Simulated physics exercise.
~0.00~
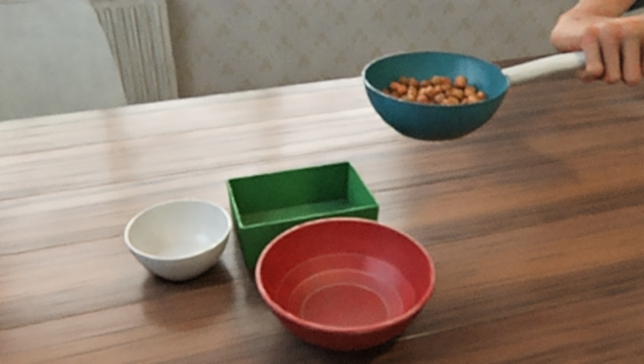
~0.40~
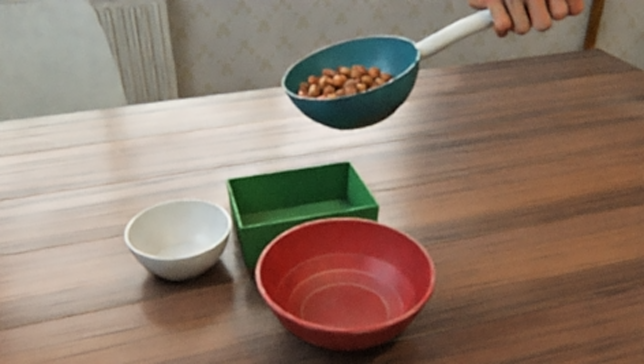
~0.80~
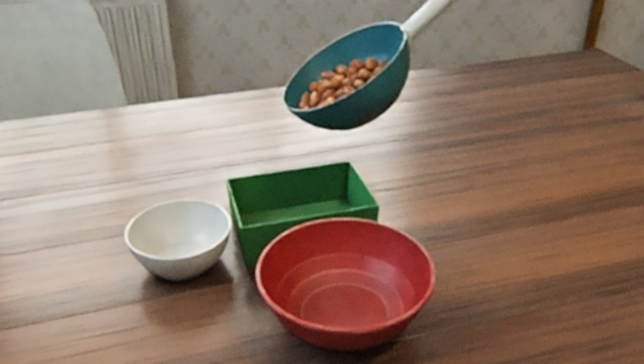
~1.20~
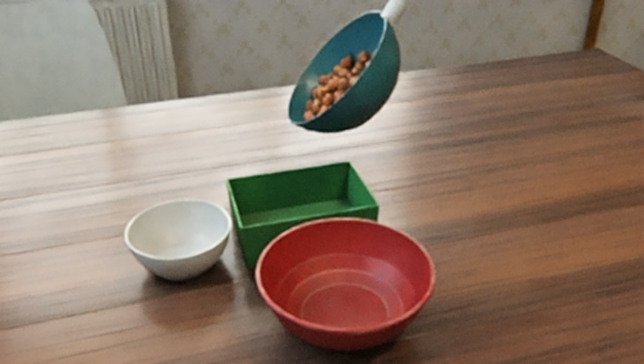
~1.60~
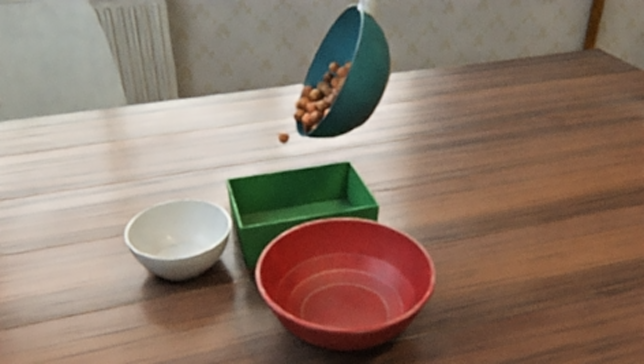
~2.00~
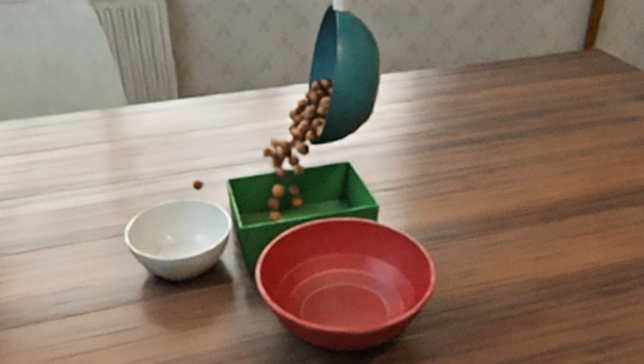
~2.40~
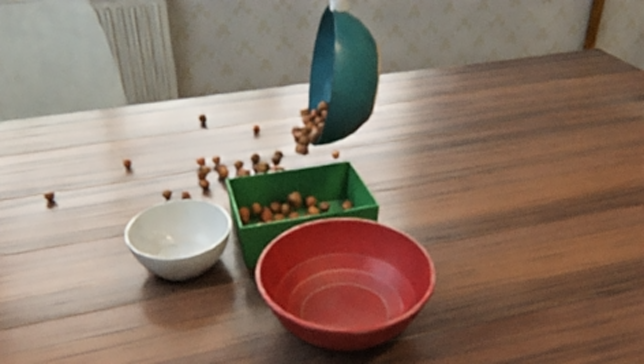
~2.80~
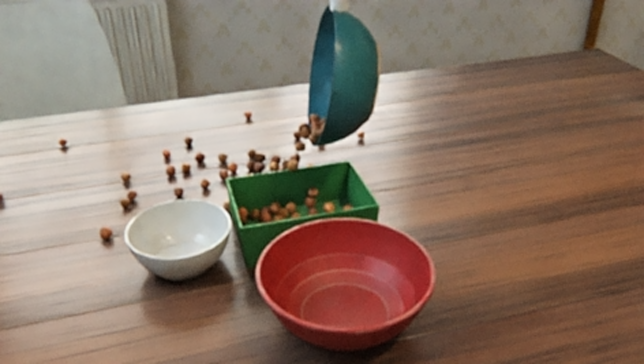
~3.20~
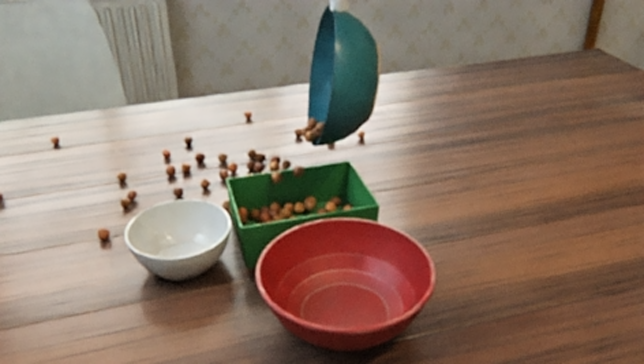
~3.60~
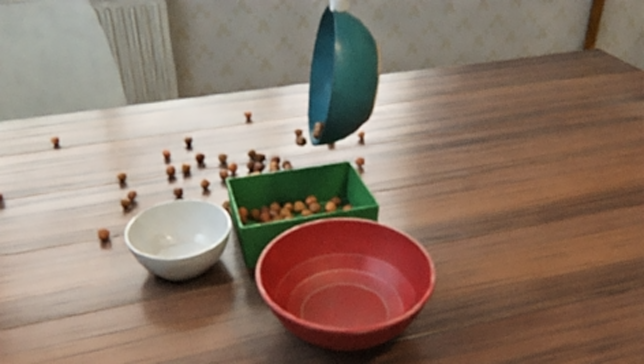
Hand tipping hazelnuts from a blue bowl, some landing in a green tin and many scattering across the wooden table behind.
